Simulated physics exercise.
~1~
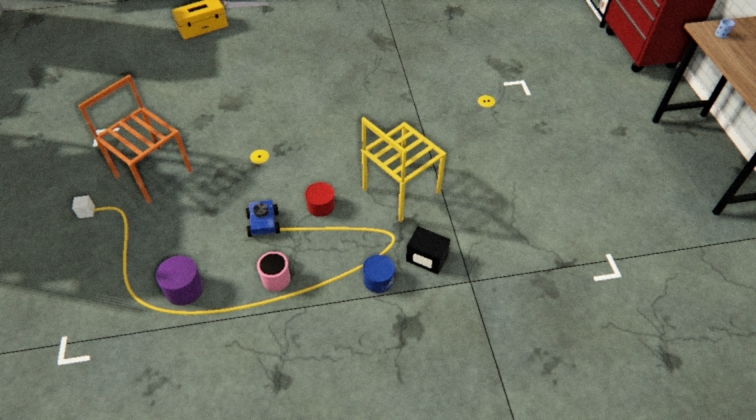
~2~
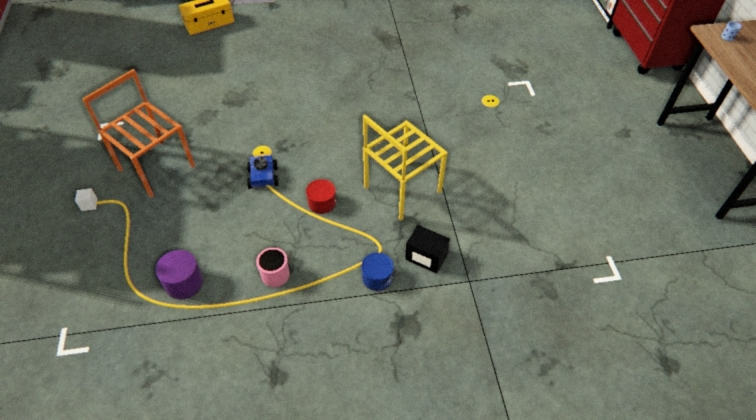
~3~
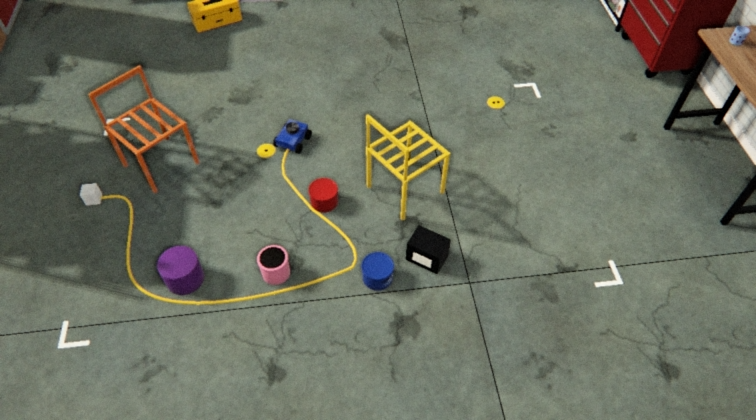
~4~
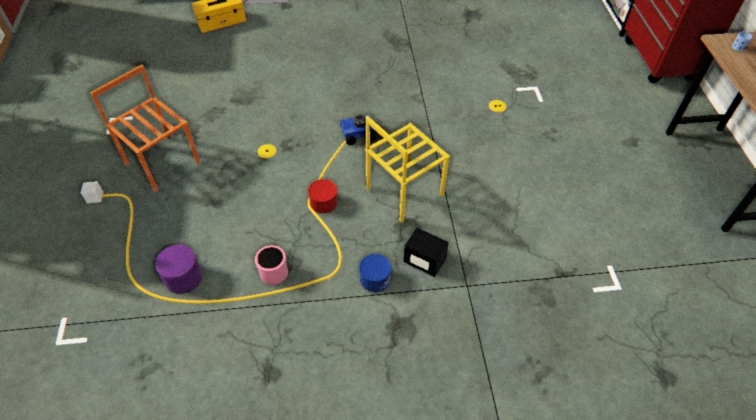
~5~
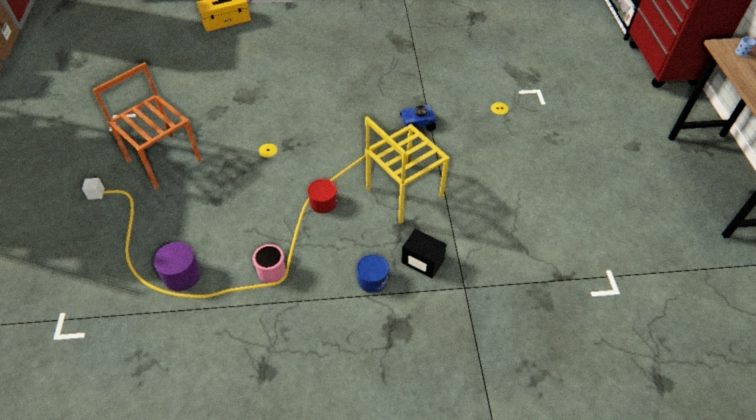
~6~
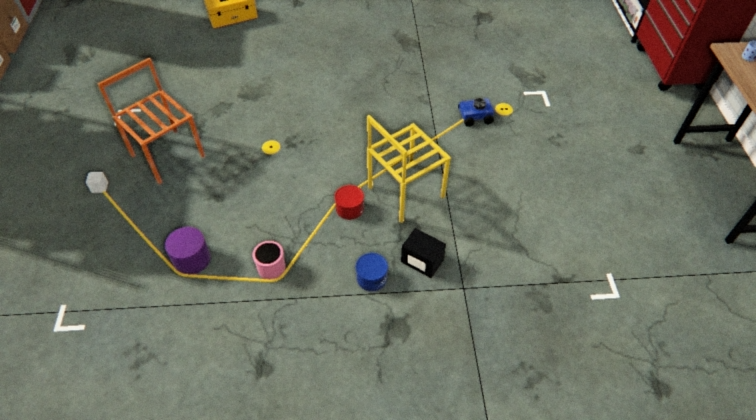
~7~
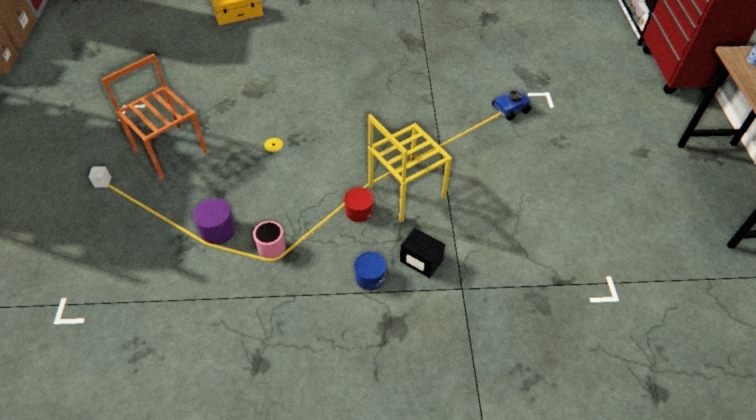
A small blue cart trails a long yellow cord across a grey workshop floor, seen from above, with the cord's far end fixed to a pale block at left. An orange chair stands at upper left, a yellow chair near the centre, and purple, pink, red and blue containers and a black box sit around them. The cart drives up to a yellow mark, then turns right and passes behind the yellow chair towards a second mark. The cord pulls tight, dragging the red and purple containers, then shifting the pink one. Finally the cart sits at upper right, the cord taut.
